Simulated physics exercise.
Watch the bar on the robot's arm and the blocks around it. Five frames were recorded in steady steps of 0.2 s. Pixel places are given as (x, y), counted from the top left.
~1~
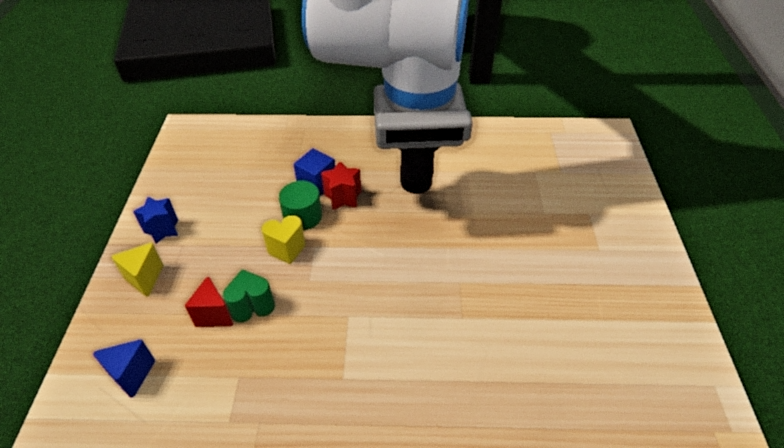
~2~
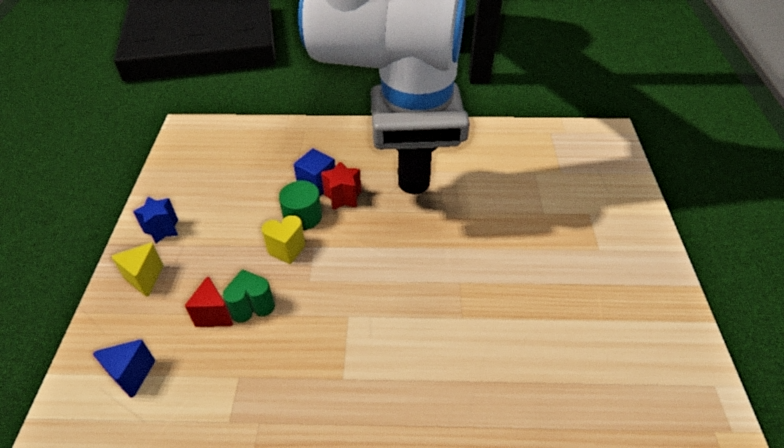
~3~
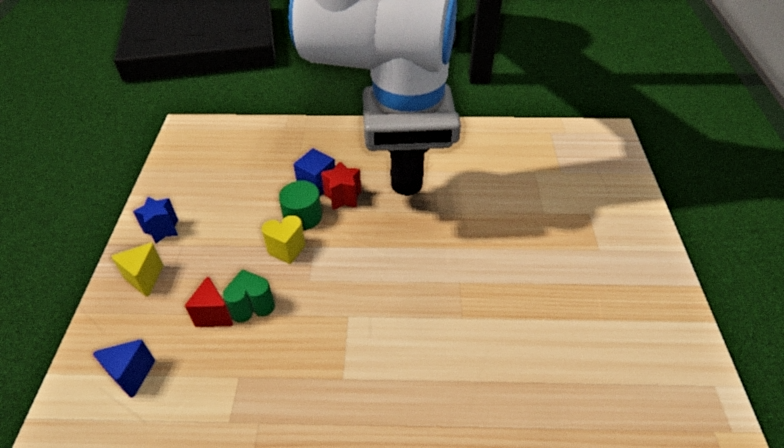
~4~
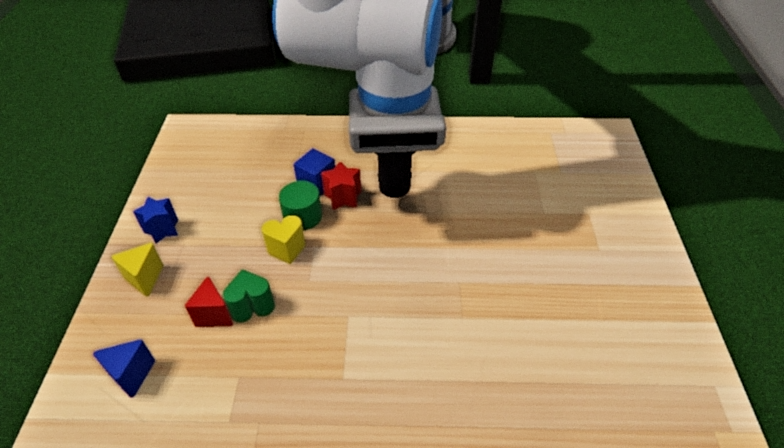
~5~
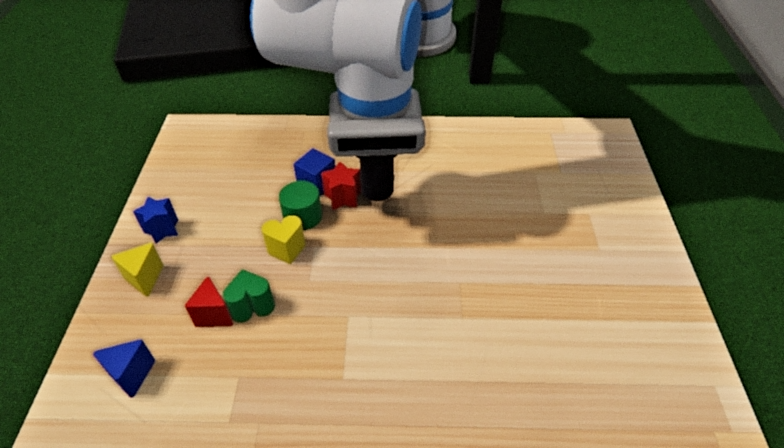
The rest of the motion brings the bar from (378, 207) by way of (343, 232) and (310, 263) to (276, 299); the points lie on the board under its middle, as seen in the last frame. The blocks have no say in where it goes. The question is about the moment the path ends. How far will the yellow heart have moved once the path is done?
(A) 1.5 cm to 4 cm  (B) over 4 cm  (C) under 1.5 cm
The one that fits is C, under 1.5 cm.
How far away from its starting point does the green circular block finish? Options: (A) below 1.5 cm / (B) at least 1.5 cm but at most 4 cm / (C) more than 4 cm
A.
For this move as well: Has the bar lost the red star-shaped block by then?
Yes, that is how it ends up.
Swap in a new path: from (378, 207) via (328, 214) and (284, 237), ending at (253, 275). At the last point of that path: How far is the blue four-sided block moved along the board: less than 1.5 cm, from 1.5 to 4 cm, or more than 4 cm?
The answer will be the middling band, 1.5 to 4 cm.
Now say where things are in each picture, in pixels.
In the first picture, bar's lower end (416, 184); red triangular piece (206, 295); green heart (245, 286); yellow heart (282, 227); green circular block (299, 194); red star-shaped block (341, 175).
In the second picture, bar (414, 184); blocks still.
In the third picture, bar (407, 186); blocks still.
In the fourth picture, bar (395, 188); blocks still.
In the fifth picture, bar (378, 191); red triangular piece (206, 295); green heart (245, 286); yellow heart (282, 227); green circular block (299, 194); red star-shaped block (341, 175).
On the path given first. One third of the way, bar (341, 217); red star-shaped block (337, 178), turned 25° clockwise.
Two thirds of the way, bar (307, 248); red star-shaped block (337, 178), turned 25° clockwise.
At the end, bar (272, 284); red triangular piece (198, 297), turned 25° clockwise; green heart (234, 295); yellow heart still; green circular block still; red star-shaped block (337, 178), turned 25° clockwise.
